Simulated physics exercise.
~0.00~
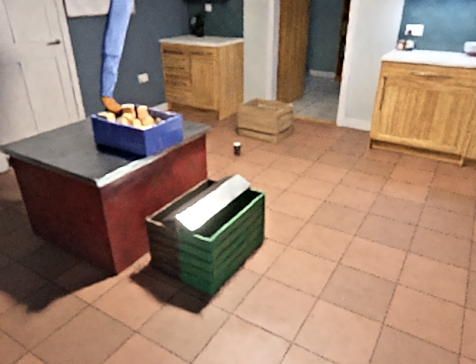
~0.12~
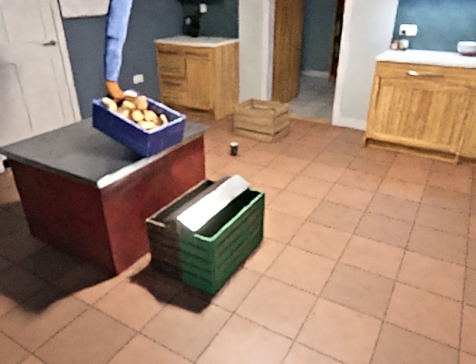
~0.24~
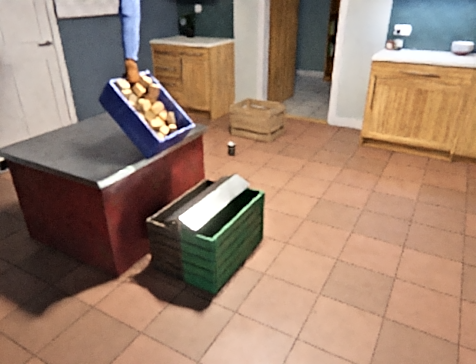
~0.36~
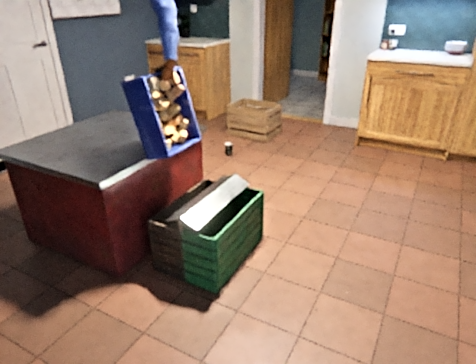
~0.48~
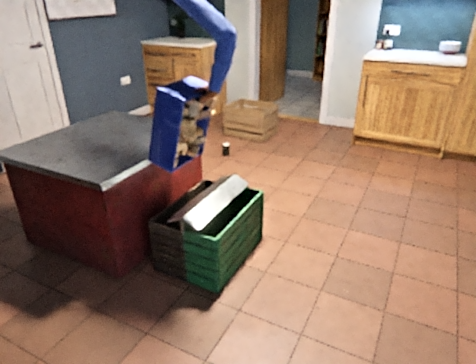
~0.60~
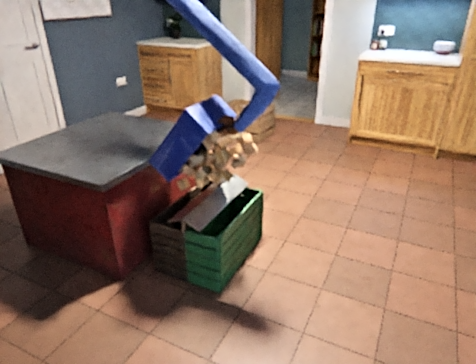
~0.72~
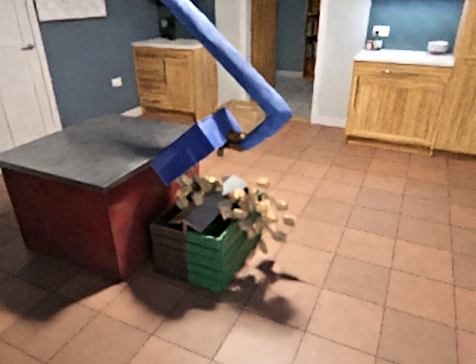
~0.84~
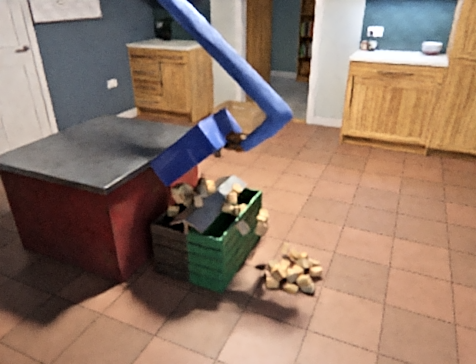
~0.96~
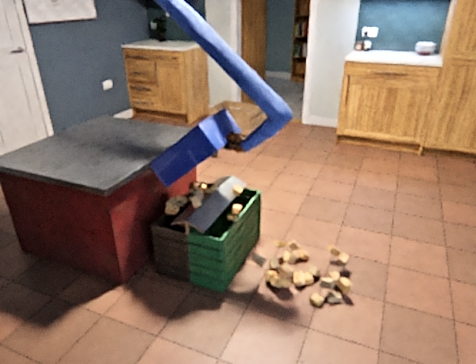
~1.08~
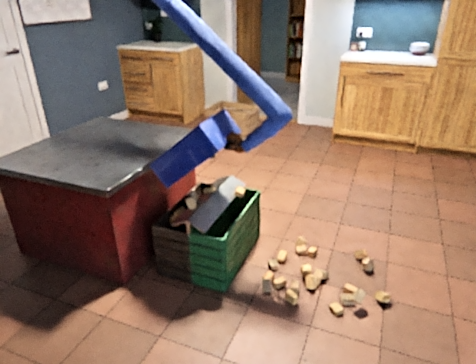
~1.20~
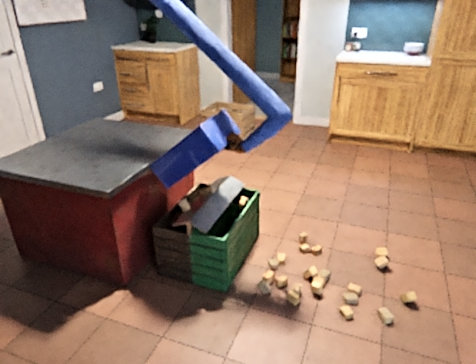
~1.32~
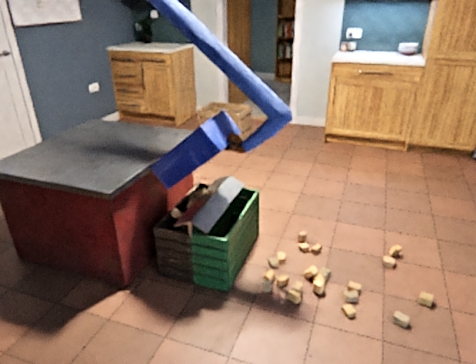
At first, a blue box full of small wooden offcuts sits on a dark-topped red bench, with a blue arm reaching down to its back edge. The arm lifts and tips the box toward a black bin and a green trough standing together on the tiled floor, a sloped ridge between them. As the box swings past upright, the pieces spill out in a cluster. Some drop into the two containers, while many fly over the green trough and scatter across the tiles beyond. The arm holds the emptied box tilted as the last pieces settle.
